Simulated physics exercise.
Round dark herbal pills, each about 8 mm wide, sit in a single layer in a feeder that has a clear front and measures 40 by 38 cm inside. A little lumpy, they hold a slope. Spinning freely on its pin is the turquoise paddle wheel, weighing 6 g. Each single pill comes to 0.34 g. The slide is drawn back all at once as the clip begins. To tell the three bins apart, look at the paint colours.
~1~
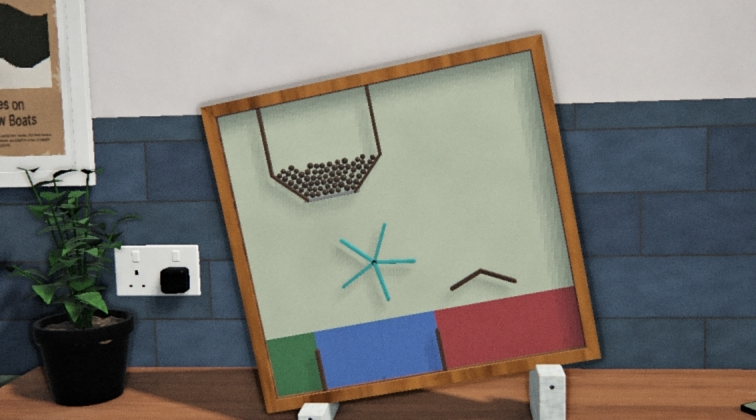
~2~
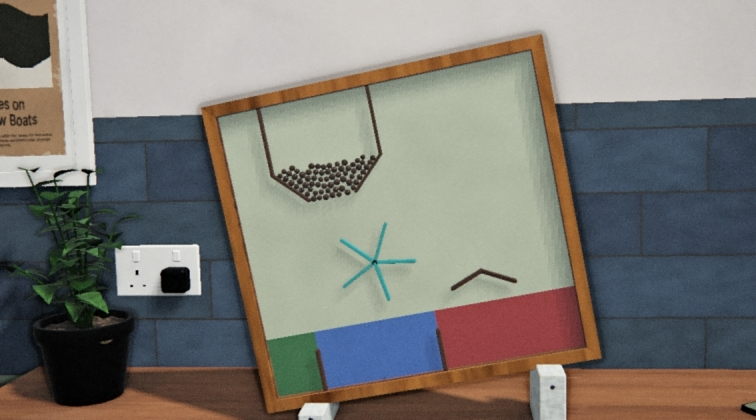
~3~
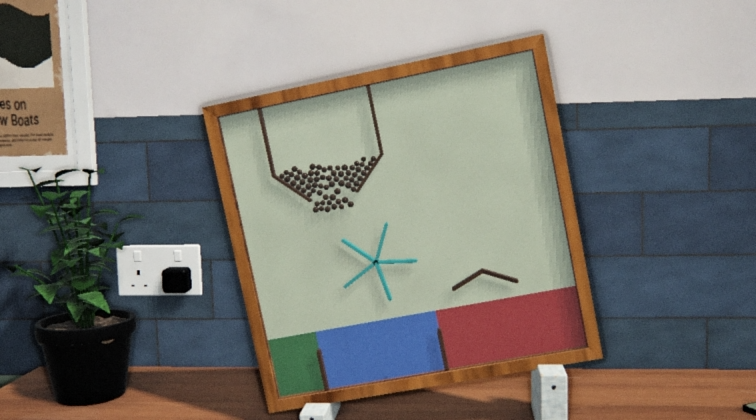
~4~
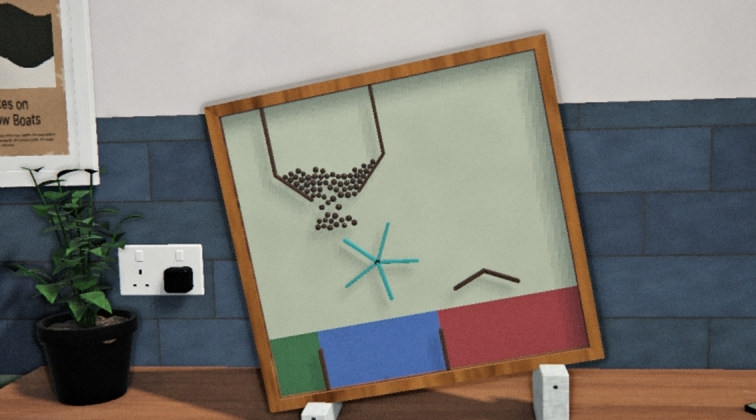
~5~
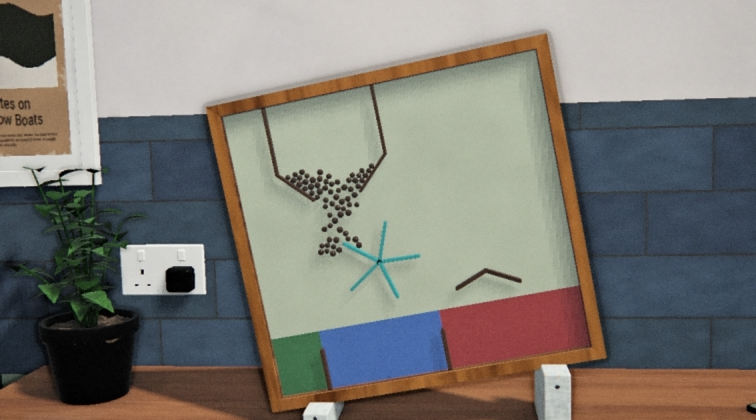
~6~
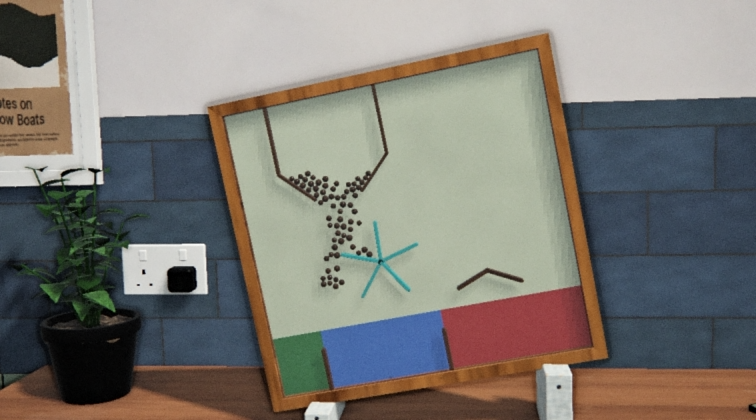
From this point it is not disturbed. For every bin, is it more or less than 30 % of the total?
Red bin: Less; blue bin: More; green bin: Less.
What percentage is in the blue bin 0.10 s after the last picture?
Roughly 20 per cent.
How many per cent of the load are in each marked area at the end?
At the end, red bin holds 0, blue bin holds 80 and green bin holds 20.
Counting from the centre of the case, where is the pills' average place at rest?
About 7 cm left and 19 cm below.
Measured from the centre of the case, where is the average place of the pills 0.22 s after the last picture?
Some 8 cm left and 16 cm below.
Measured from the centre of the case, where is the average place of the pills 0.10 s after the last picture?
About 9 cm left and 7 cm below.
Then, 0.10 s after the last picture, the pills' middle is 9 cm left of and 7 cm below the centre; blue 20 %, green 5 %.
Then, 0.22 s after the last picture, the pills' middle is 8 cm left of and 16 cm below the centre; blue 70 %, green 15 %.
Then, 0.45 s after the last picture, the pills' middle is 7 cm left of and 19 cm below the centre; blue 80 %, green 20 %.
All still 1.9 s after it, red 0 %, blue 80 %, green 20 %.
